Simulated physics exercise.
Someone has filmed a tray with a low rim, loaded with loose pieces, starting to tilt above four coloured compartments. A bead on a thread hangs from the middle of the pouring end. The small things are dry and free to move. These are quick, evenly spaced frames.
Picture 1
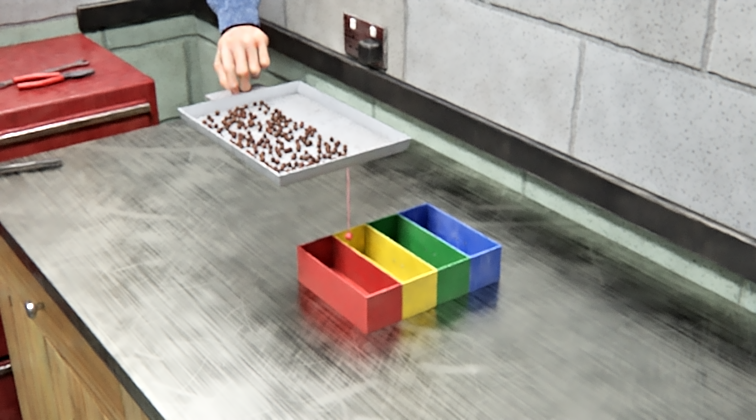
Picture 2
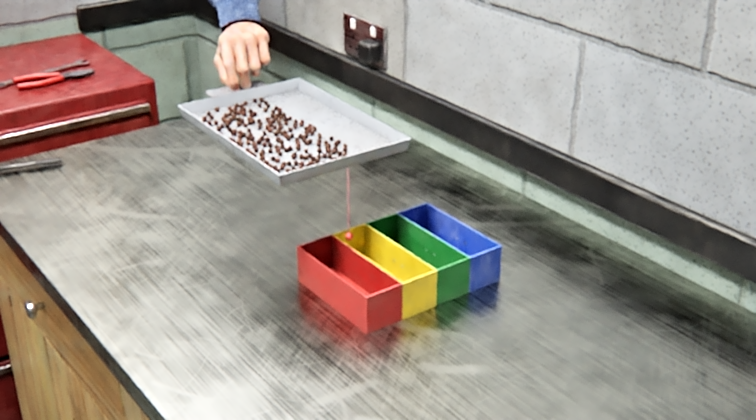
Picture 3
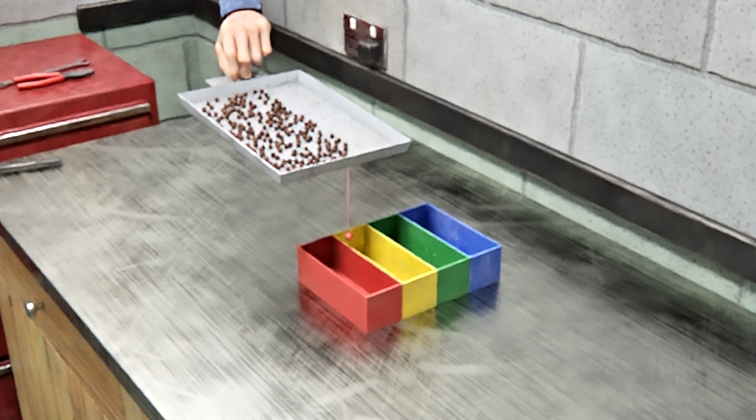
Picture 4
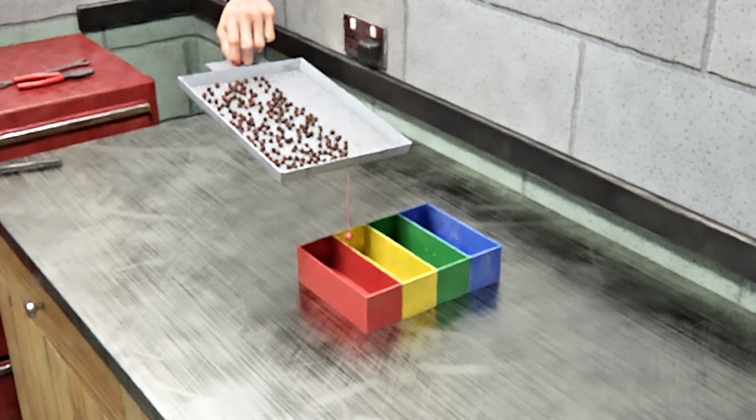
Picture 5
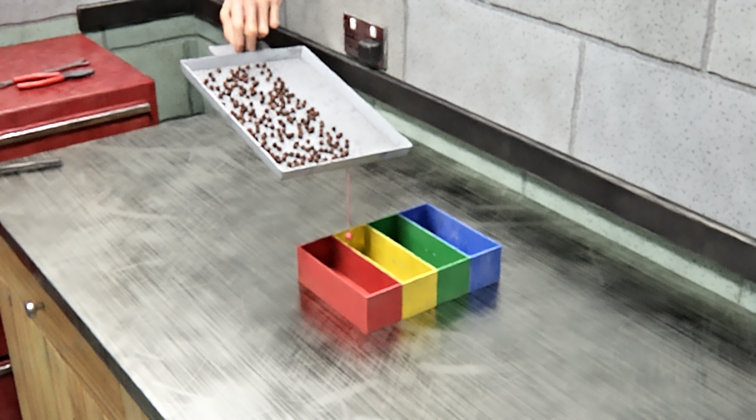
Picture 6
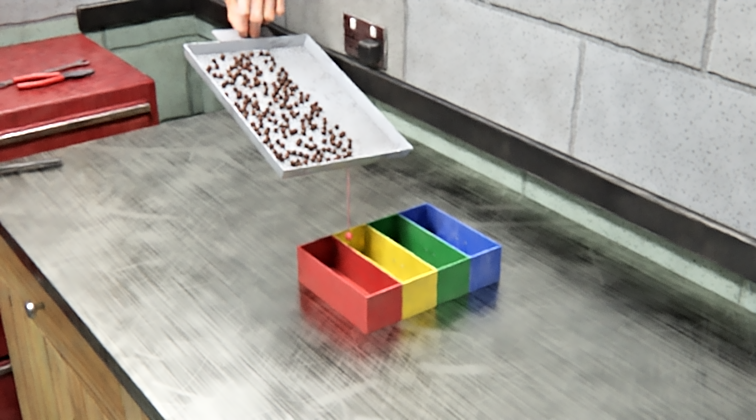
At the start, a hand holds a grey tray of small brown berries nearly level above a box with red, yellow, green and blue compartments. The hand then lifts the back of the tray steadily, tilting it toward its front edge, while the berries stay spread on it and the compartments stay still.
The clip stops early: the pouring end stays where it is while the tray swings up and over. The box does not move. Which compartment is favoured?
It favours the green compartment.
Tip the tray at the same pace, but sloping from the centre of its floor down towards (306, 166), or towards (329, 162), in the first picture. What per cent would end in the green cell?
About 0 and 0 per cent.
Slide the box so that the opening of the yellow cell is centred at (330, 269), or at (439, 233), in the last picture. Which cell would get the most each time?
First that blue cell, then red.
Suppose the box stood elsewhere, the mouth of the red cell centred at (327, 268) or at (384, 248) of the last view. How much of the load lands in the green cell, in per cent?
Near 40 % and 0 %.
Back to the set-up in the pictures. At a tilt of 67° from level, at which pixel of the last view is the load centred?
Close to (377, 159).
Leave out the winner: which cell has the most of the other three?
It is the yellow cell.
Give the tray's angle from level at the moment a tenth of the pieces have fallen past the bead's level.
At some 70 degrees.
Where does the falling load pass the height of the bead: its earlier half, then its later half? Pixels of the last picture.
The first part at (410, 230); the rest at (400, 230).
Soon after the last picture, tray tipped steeply; most on the tray; a stray few in the green cell; a stray few in the blue cell; a stray few in the yellow cell; a small part falling or outside the box.
A little later, tray tipped past a quarter turn; about a third on the tray; about a quarter in the green cell; a small part in the blue cell; a small part in the yellow cell; about a quarter falling or outside the box.
Later still, tray tipped past a quarter turn; about two thirds in the green cell; about a quarter in the yellow cell; a small part in the red cell; a small part in the blue cell; a stray few falling or outside the box.
At rest, tray tipped past a quarter turn; about two thirds in the green cell; about a quarter in the yellow cell; a small part in the red cell; a small part in the blue cell; a stray few outside the box.
